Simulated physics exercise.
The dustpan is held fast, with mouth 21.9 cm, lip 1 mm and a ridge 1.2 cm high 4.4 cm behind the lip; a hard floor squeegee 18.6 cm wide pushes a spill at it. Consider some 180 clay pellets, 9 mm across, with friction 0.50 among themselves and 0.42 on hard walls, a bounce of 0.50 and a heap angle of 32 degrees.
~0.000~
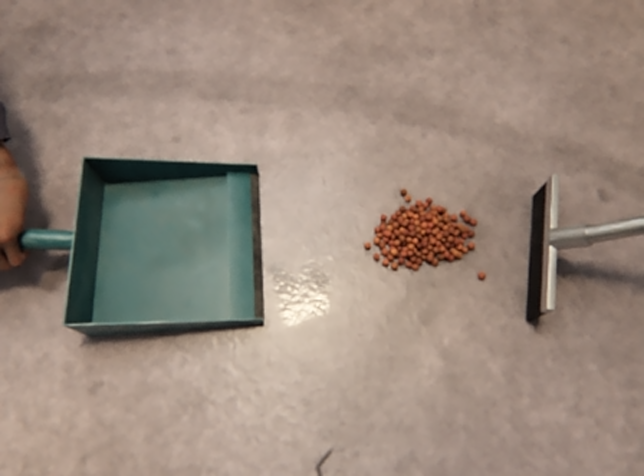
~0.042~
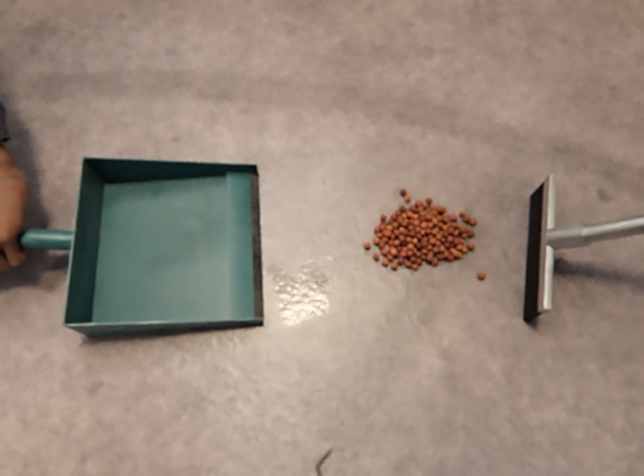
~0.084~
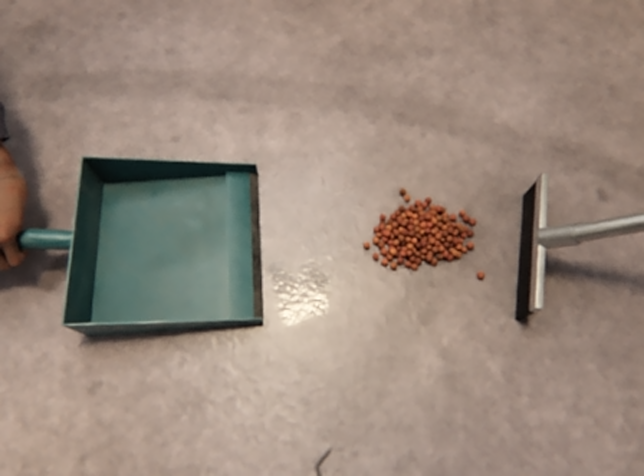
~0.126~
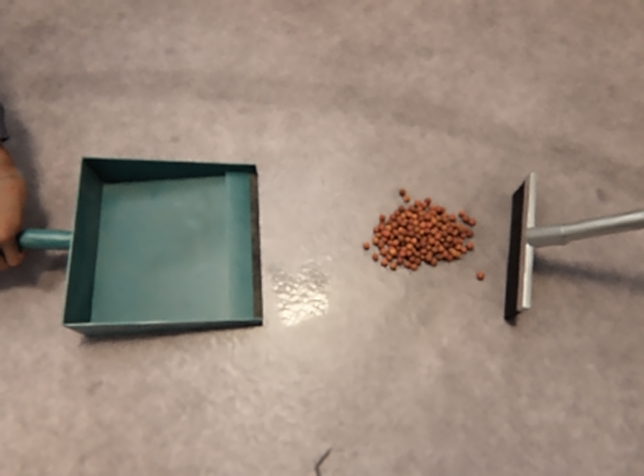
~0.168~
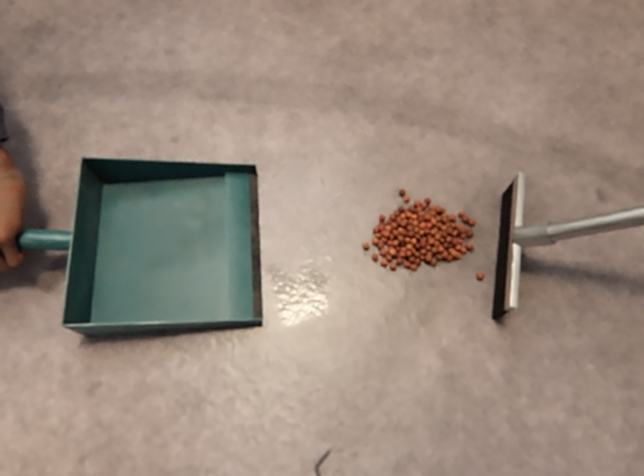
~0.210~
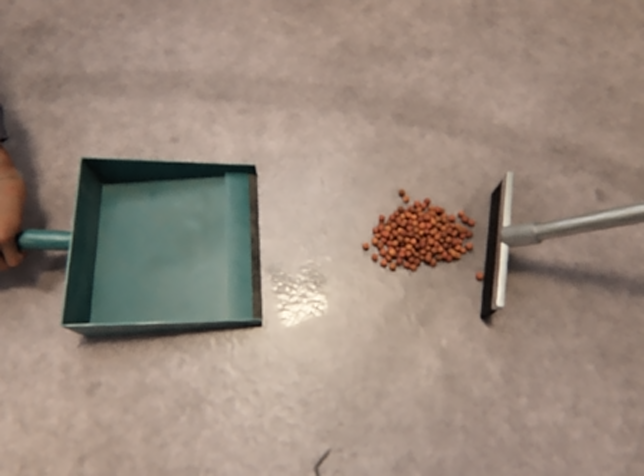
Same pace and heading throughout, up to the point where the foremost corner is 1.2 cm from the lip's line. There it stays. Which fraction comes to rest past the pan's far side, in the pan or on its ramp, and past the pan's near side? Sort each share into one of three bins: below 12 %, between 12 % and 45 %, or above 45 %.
Past the pan's far side: Below 12 %; in the pan or on its ramp: Between 12 % and 45 %; past the pan's near side: Below 12 %.
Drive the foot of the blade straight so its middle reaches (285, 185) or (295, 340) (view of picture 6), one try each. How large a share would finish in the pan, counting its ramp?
Close to 20 and 0 in a hundred, in that order.
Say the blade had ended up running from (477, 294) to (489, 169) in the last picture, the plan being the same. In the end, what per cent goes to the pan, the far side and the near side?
The pan gets 25, the far side 20 and the near side 0.
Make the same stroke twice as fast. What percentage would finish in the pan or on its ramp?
In that case some 25 per cent.
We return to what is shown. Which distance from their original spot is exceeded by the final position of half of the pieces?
It works out to some 22 cm.
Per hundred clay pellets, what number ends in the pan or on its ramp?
Around 15 in a hundred.
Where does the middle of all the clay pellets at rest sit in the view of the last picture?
Roughly (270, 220).
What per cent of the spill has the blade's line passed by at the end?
Roughly 10 per cent of it.
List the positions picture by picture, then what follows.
Blade from (547, 309) to (552, 181), moved 0.0 cm, 0 of the pieces shifted so far; middle of the pieces at (423, 232); pan at (165, 250), in the first picture.
Blade from (544, 309) to (549, 181), moved 0.3 cm, 0 of the pieces shifted so far; middle of the pieces at (423, 232), in the second picture.
Blade from (535, 308) to (541, 180), moved 1.3 cm, 0 of the pieces shifted so far; middle of the pieces at (422, 232), in the third picture.
Blade from (523, 307) to (530, 179), moved 2.7 cm, 0 of the pieces shifted so far; middle of the pieces at (422, 232), in the fourth picture.
Blade from (510, 307) to (519, 179), moved 4.2 cm, 0 of the pieces shifted so far; middle of the pieces at (421, 233), in the fifth picture.
Blade from (497, 306) to (507, 179), moved 5.7 cm, 0 of the pieces shifted so far; middle of the pieces at (421, 233); pan at (163, 251). Its pace works out near 0.36 m/s, heading 8 degrees away from the viewer's side, in the sixth picture.
After 0.58 s, middle of the blade 18 cm from the lip; 0 % over the lip, far side 0 %, near side 0 %.
After 0.83 s, middle of the blade 9 cm from the lip; 0 % over the lip, far side 0 %, near side 0 %.
After 1.18 s, middle of the blade 4 cm from the lip; 15 % over the lip, far side 0 %, near side 0 %.
By 1.5 s all is still; far side 0 %, pan 15 %, near side 0 %, in front of the lip or behind the blade 80 %.
